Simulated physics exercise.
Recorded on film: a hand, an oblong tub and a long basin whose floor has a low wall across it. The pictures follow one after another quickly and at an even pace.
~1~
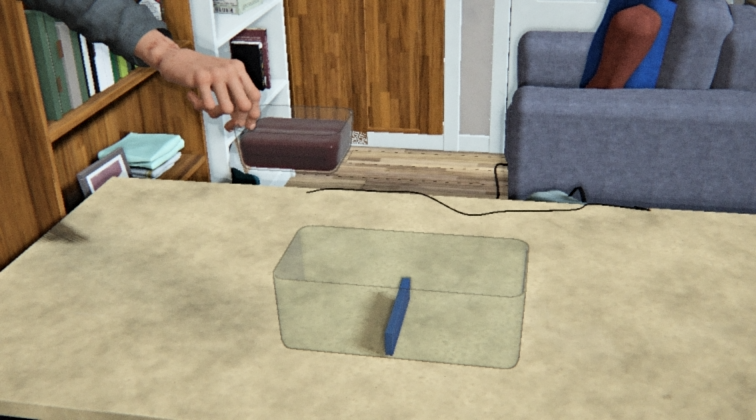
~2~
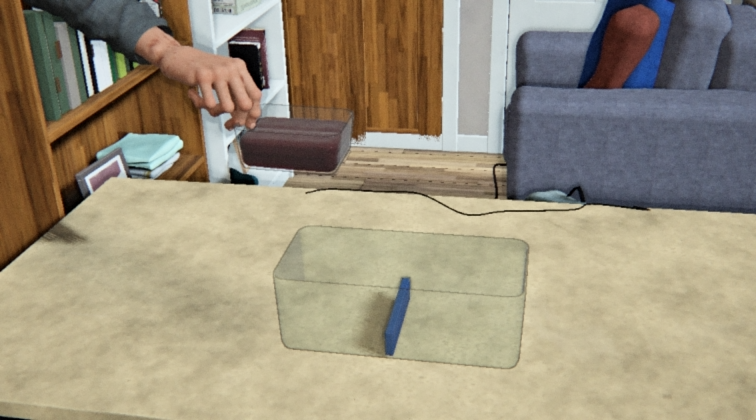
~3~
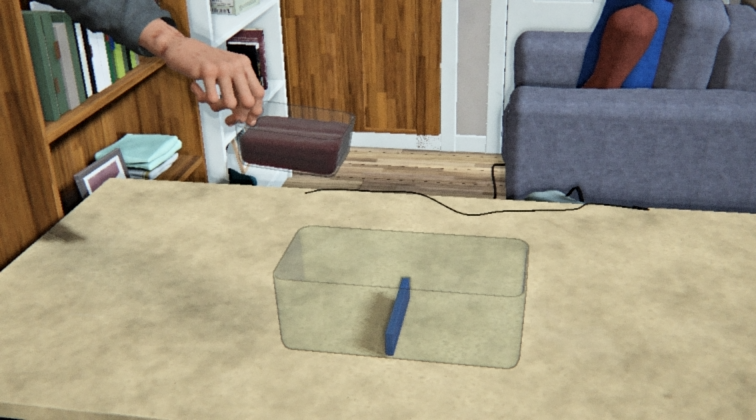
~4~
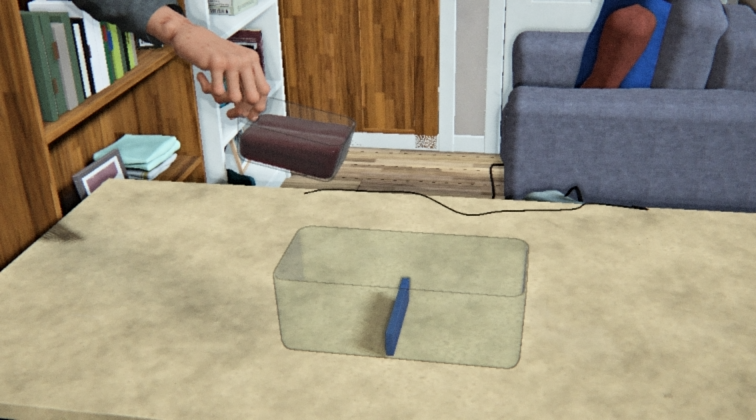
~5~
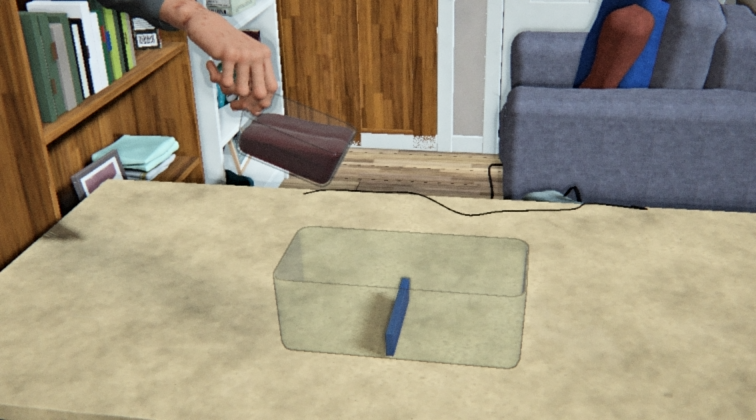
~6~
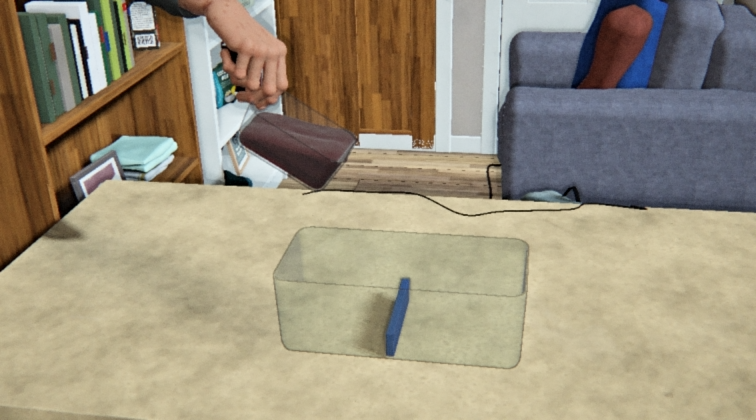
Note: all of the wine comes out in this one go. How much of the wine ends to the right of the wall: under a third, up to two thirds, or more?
Middle of three bands.
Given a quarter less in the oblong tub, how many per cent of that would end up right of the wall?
It would be somewhere near 25 %.
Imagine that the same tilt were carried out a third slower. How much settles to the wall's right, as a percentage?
Near 60 %.
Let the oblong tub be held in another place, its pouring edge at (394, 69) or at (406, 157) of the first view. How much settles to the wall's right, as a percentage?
Near 75 per cent for the first start, near 85 per cent for the second.
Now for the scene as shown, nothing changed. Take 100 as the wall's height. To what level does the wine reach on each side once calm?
I'd say about 30 for the left and about 20 for the right.
A moment on, the tilt is 90° and 14 per cent is still to pour, 13 is left of the wall and 10 right of it.
Next, the tilt is 94° and 3 per cent is still to pour, 41 is left of the wall and 51 right of it.
Then the tilt is 94° and 1 per cent is still to pour, 46 is left of the wall and 48 right of it.
Later the tilt is 94° and 0 per cent is still to pour, 49 is left of the wall and 48 right of it.
In the end 49 per cent lies left of the wall, 48 right of it and 2 outside.
